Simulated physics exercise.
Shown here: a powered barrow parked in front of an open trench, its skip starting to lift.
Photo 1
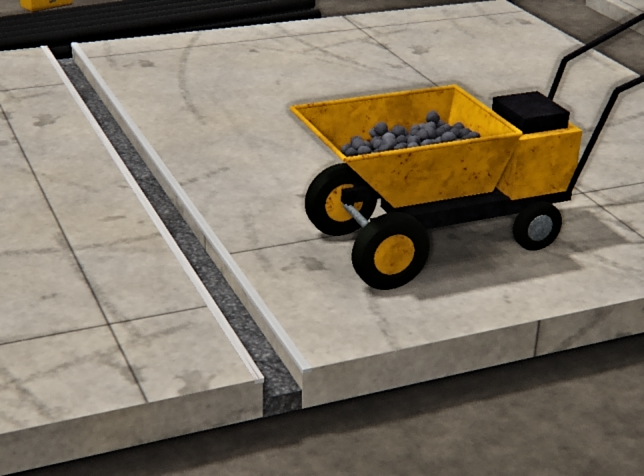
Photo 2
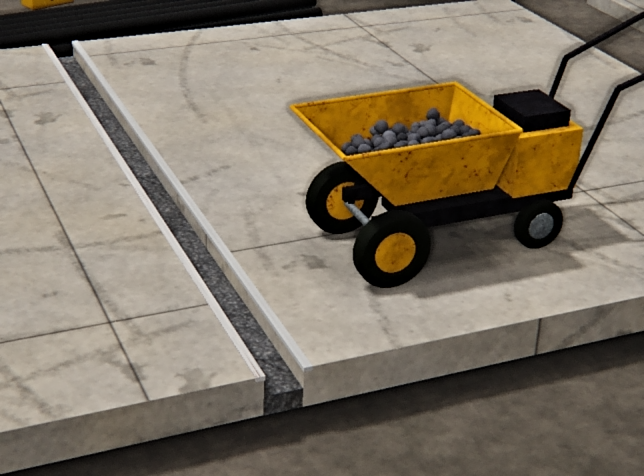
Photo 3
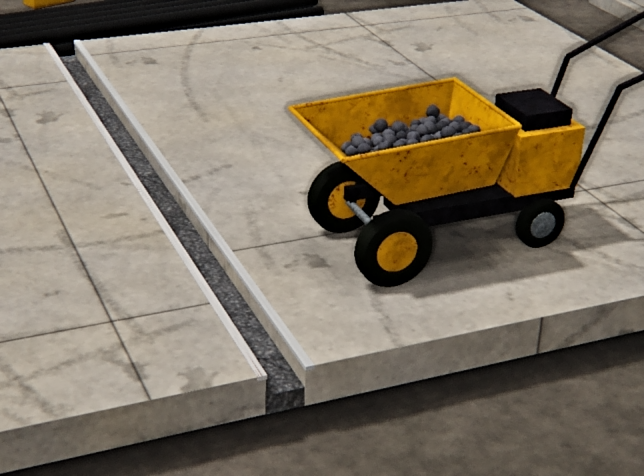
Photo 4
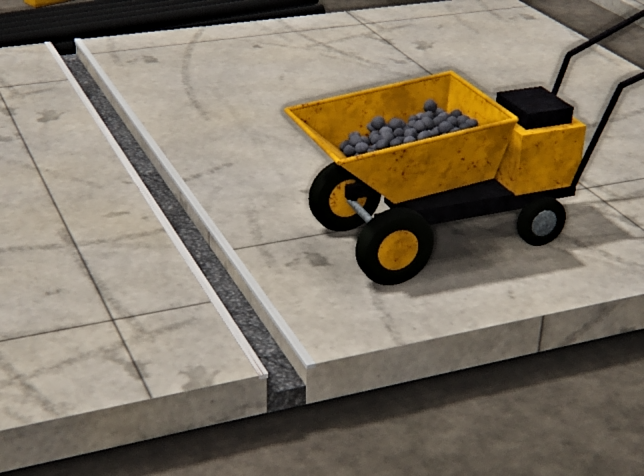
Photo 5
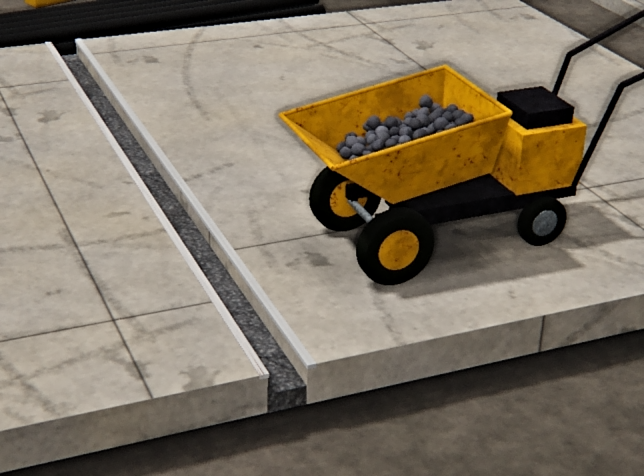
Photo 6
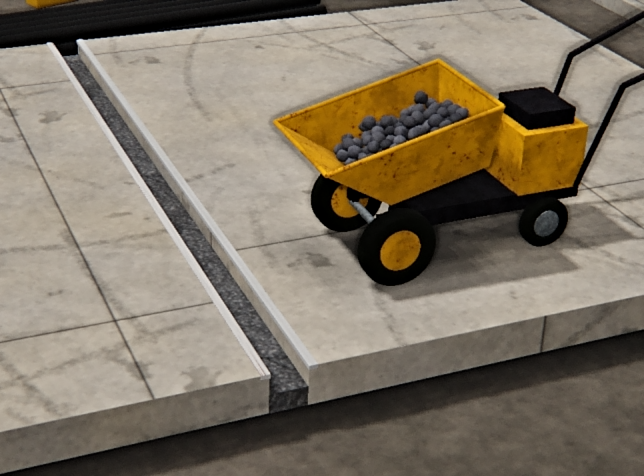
The yellow skip of a powered barrow, loaded with round gray cobbles, sat level at first, then slowly tilted a little toward the narrow trench on the left while the wheels stayed in place.
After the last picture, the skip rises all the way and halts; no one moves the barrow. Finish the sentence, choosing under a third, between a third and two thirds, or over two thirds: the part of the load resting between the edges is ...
The part between the edges is between a third and two thirds of the load.
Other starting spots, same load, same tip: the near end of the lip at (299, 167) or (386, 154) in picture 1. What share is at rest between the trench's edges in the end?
That works out to 0 per cent for the first position and 30 per cent for the second.
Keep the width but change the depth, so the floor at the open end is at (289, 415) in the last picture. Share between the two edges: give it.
Roughly 60 in a hundred.
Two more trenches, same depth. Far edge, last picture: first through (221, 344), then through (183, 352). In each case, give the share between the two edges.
I'd expect close to 70 in a hundred and then close to 80 in a hundred.
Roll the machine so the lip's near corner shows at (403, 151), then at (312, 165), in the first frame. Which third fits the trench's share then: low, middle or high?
Place one, less than a third; place two, less than a third.
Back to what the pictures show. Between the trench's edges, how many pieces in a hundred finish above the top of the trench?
Close to 35 percent.
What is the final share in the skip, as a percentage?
It works out to some 30 percent.
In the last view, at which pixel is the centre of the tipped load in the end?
The centre comes to rest near (222, 275).
Just after the last frame, skip tipped steeply; every one in the skip.
A moment on, skip tipped right over; the larger part in the skip; just a few short of the trench; roughly a quarter in or heaped over the trench.
Further on, skip tipped right over; roughly a quarter in the skip; about a tenth short of the trench; roughly half in or heaped over the trench; roughly a quarter beyond it.
When it is over, skip tipped right over; roughly a quarter in the skip; about a tenth short of the trench; roughly half in or heaped over the trench; roughly a quarter beyond it.
